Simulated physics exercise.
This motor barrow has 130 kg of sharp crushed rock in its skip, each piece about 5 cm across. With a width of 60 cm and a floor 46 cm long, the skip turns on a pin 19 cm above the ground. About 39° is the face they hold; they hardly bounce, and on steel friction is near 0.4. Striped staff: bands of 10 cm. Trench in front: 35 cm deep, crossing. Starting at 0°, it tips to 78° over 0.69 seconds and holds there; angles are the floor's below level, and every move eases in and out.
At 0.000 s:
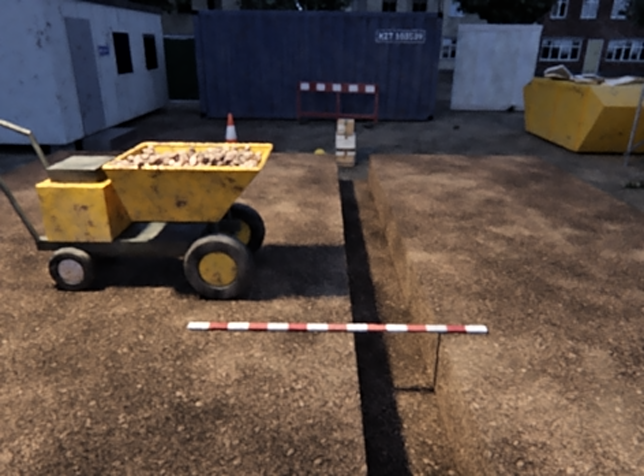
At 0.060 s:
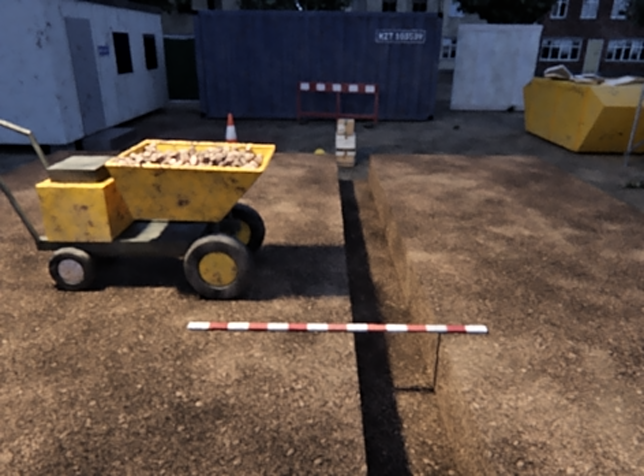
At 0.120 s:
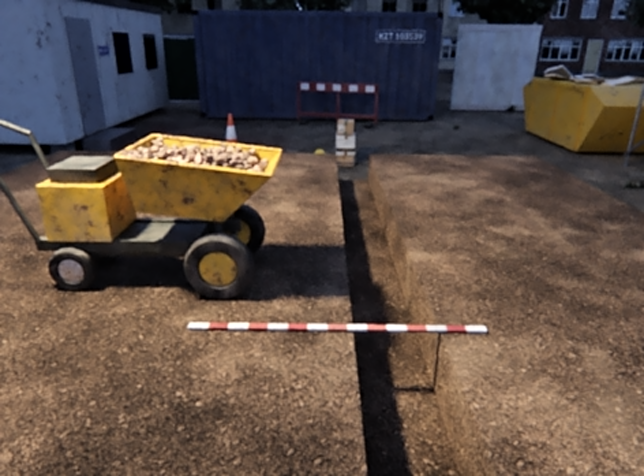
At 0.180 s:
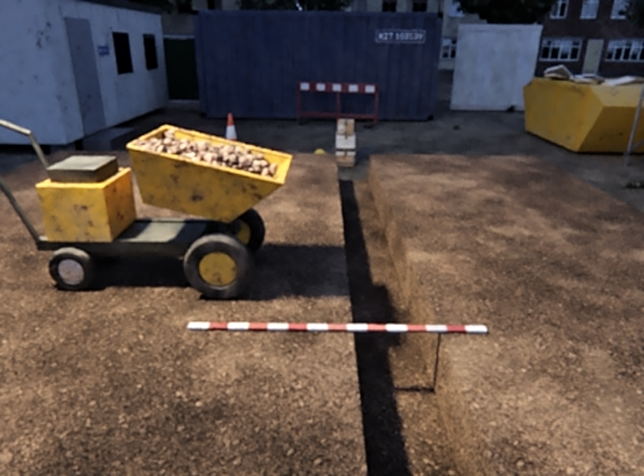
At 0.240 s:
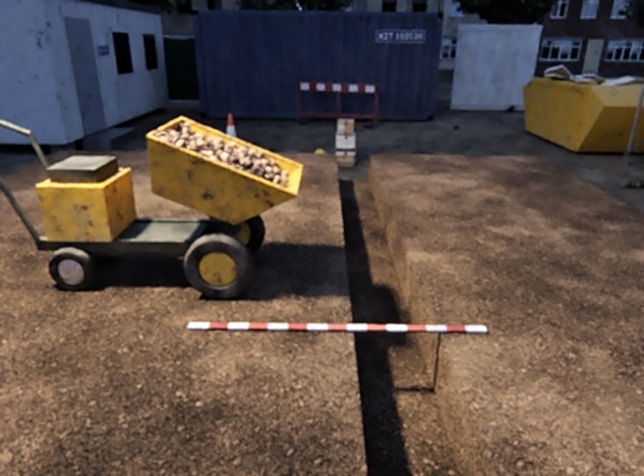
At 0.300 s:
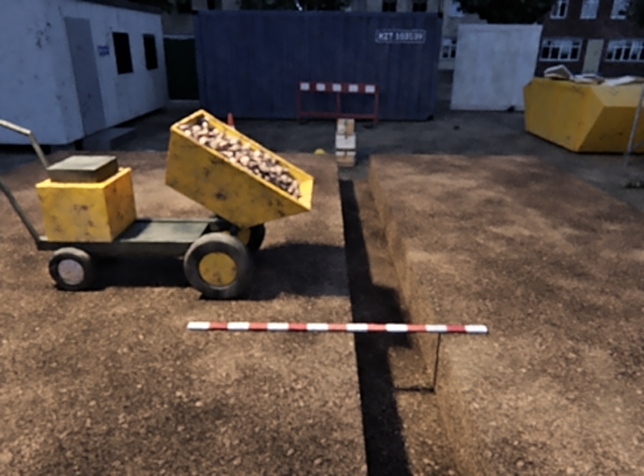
A yellow motor barrow heaped with pale broken stones stands at left on brown gravelly ground, seen from slightly above by a still camera in a work yard. To its right lie a narrow dark trench and a red-and-white striped staff, with a blue container, white cabin, orange cone and yellow bin behind. The skip tilts slowly, then more steeply, its rear rising and front lip lowering rightward, while the wheels stay put.
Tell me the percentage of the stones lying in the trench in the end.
Close to 71 %.
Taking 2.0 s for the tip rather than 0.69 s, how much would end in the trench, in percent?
Roughly 55 per cent.
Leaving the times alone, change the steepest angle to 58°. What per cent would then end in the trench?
Trench share: Approx. 40%.
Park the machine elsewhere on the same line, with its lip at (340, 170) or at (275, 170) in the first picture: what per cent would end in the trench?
Near 55 and near 100 percent.
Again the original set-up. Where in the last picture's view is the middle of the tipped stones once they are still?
(384, 316).
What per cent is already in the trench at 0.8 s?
Something like 35 in a hundred.
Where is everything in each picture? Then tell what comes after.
Lip at (260, 170), floor tilted 0°, highest stones at (224, 154), in the first picture.
Lip at (263, 171), floor tilted 2°, highest stones at (200, 153); the stones move at 0.4 m/s on average, in the second picture.
The skip is at 6°, its lip at (271, 176); the top of the load is at (169, 148); the stones move at 0.8 m/s on average, in the third picture.
The skip is at 13°, its lip at (284, 184); the top of the load is at (170, 140); the stones move at 1.1 m/s on average, in the fourth picture.
Lip at (297, 195), floor tilted 22°, highest stones at (181, 133); the stones move at 1.3 m/s on average, in the fifth picture.
The skip is at 31°, its lip at (310, 210); the top of the load is at (200, 127); the stones move at 1.5 m/s on average, in the sixth picture.
After 0.5 s the floor is at 66°; 100 % in the skip; the foremost stones are at (335, 246).
After 0.8 s the floor is at 78°; 58 % in the skip, 7 % short of the trench, 35 % in the trench; the foremost stones are at (406, 315).
After 1.1 s the floor is at 78°; 29 % in the skip, 7 % short of the trench, 64 % in the trench; the foremost stones are at (410, 303).
After 3.1 s the floor is at 78°; 21 % in the skip, 7 % short of the trench, 71 % in the trench; the foremost stones are at (411, 303).
